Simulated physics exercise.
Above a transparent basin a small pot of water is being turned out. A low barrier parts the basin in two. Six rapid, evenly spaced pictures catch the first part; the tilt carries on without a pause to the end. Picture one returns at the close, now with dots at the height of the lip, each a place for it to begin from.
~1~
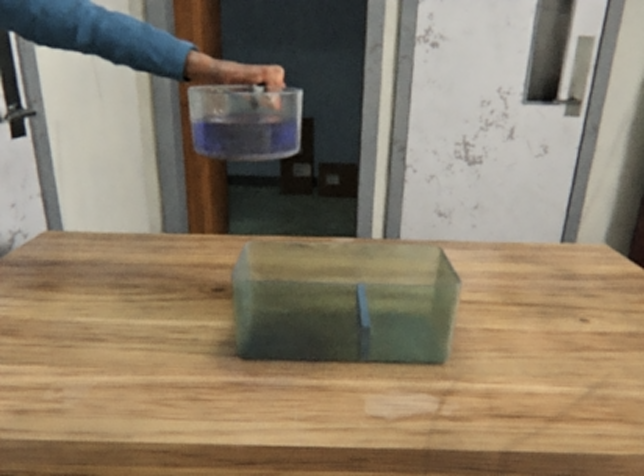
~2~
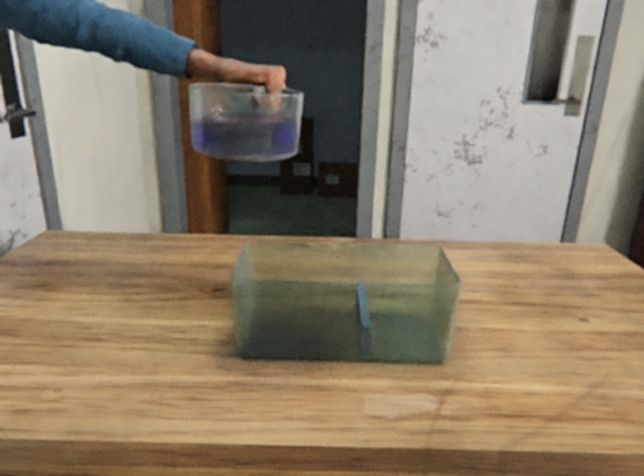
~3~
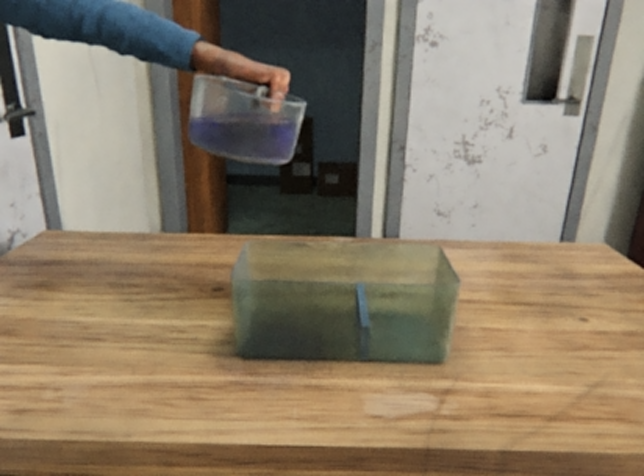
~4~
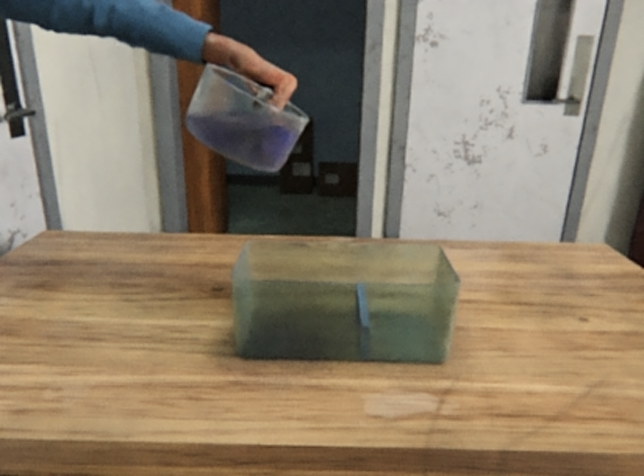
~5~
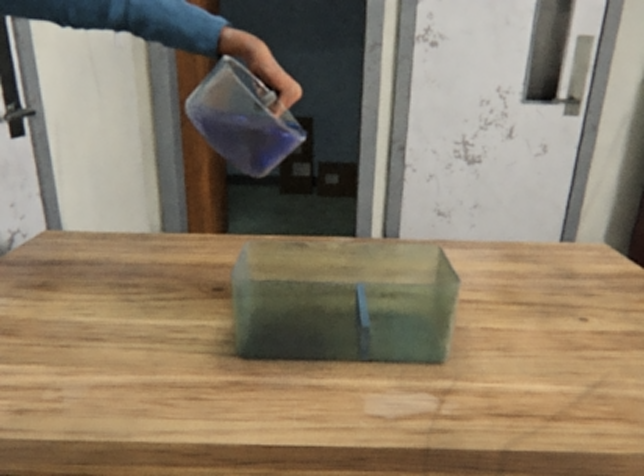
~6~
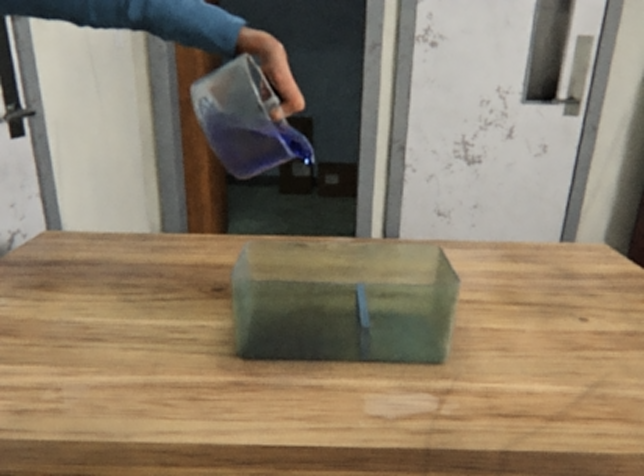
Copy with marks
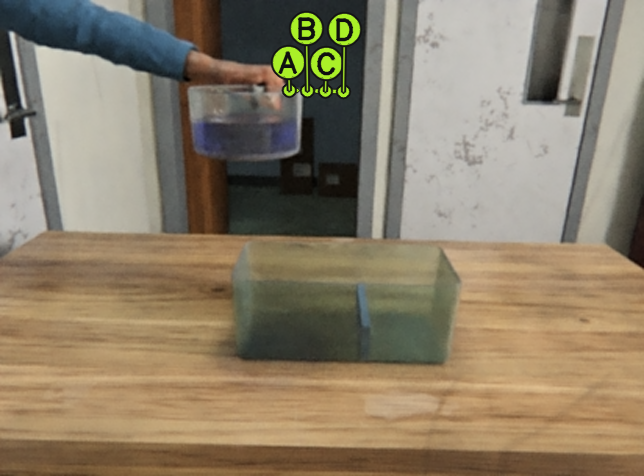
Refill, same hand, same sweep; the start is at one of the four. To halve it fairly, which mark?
It is D.
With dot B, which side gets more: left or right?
More ends on the left.
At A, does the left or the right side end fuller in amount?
The left one.
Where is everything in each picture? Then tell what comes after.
In the first picture, upright, lip at (300, 90); basin from (237, 355) to (449, 360); top of the wall at (363, 302); nothing has left yet.
In the second picture, tipped about 3°, lip at (301, 93); nothing has left yet.
In the third picture, tipped about 13°, lip at (304, 102); nothing has left yet.
In the fourth picture, tipped about 27°, lip at (307, 118); nothing has left yet.
In the fifth picture, tipped about 44°, lip at (304, 136); water is over the lip, down to (304, 136).
In the sixth picture, tipped about 63°, lip at (296, 154); water is over the lip, down to (311, 160).
In lime, A at (289, 90); B at (307, 90); C at (325, 91); D at (343, 91).
With A, about 86 % ends left of the wall and 6 % right of it; 7 % is lost outside.
With B, about 85 % ends left of the wall and 5 % right of it; 10 % is lost outside.
With C, about 75 % ends left of the wall and 22 % right of it; 3 % is lost outside.
With D, about 51 % ends left of the wall and 46 % right of it; 3 % is lost outside.
